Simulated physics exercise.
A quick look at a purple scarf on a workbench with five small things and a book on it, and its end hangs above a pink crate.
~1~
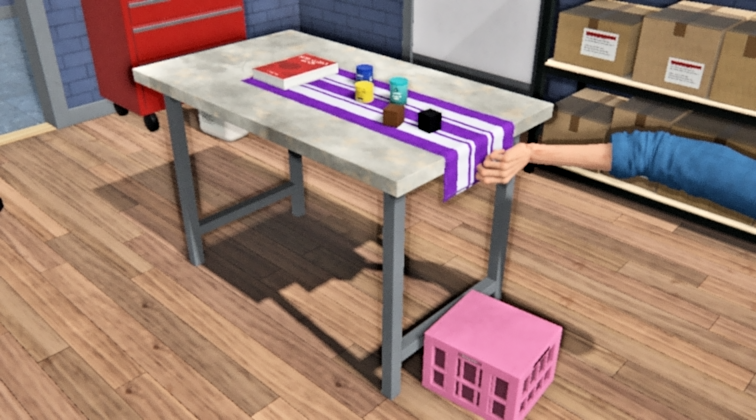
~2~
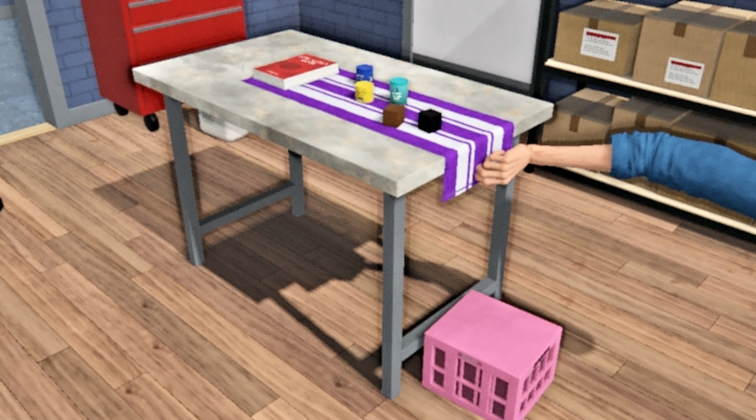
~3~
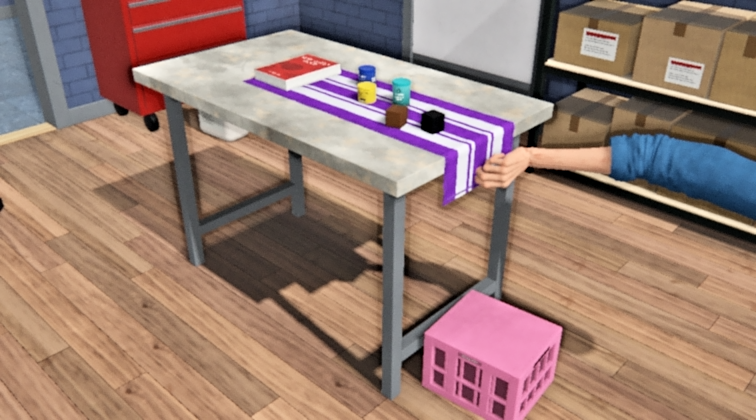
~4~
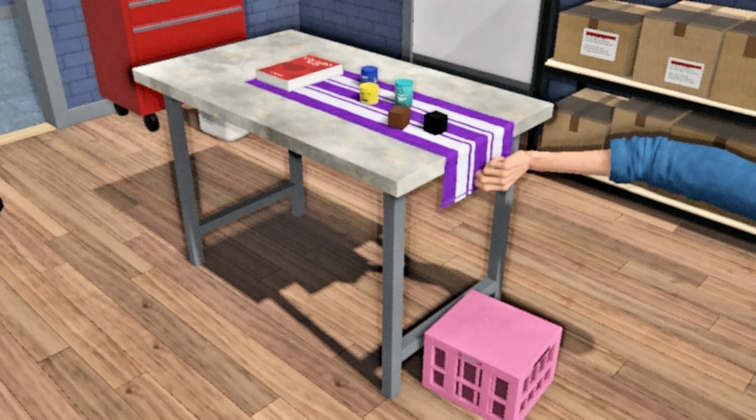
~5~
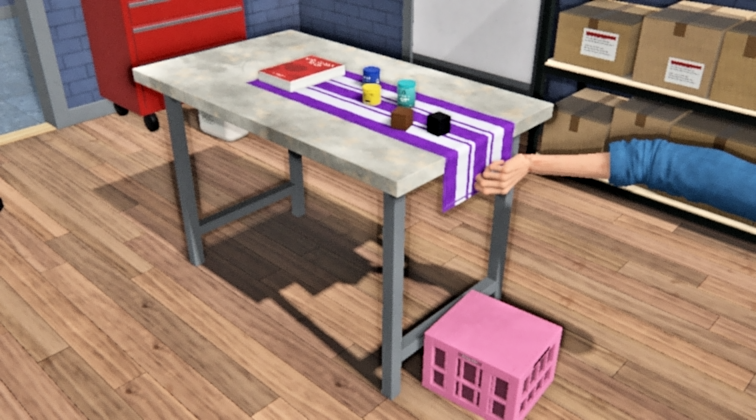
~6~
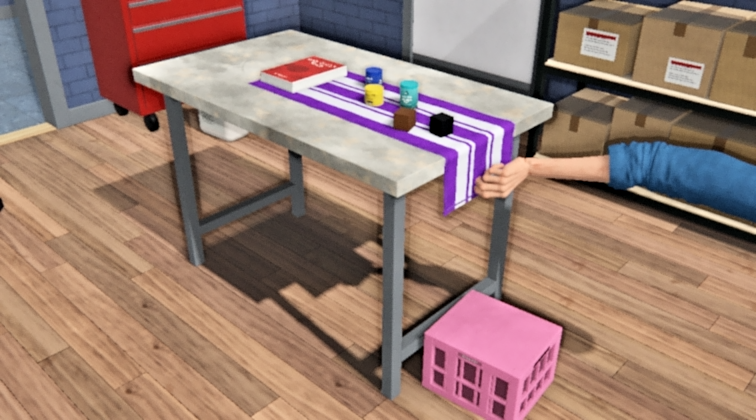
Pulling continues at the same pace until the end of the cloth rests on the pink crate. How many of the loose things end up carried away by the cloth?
The cloth carries away four.
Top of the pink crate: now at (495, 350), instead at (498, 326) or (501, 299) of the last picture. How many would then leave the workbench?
We'd get 3 in the first case and 2 in the second.
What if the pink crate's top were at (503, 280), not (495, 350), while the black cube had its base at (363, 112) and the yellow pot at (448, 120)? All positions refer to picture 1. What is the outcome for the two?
The black cube ends up still on top and the yellow pot ends up off the top.
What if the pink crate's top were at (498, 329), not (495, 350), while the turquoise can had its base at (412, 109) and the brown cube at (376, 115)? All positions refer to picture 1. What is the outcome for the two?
In the end the turquoise can gets dislodged; meanwhile the brown cube gets dislodged.
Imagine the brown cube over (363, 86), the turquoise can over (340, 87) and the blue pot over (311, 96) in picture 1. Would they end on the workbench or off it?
Record - brown cube retained; turquoise can retained; blue pot retained.
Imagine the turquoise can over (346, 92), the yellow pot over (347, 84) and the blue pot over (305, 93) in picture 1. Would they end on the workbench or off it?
The turquoise can ends up on top, the yellow pot ends up on top and the blue pot ends up on top.
A little later, hem near (475, 244); black cube gone.
Next, hem near (473, 287); black cube, brown cube and turquoise can gone.
When it is over, hem on the crate; black cube, brown cube, turquoise can and yellow pot gone. Over the edge go four.
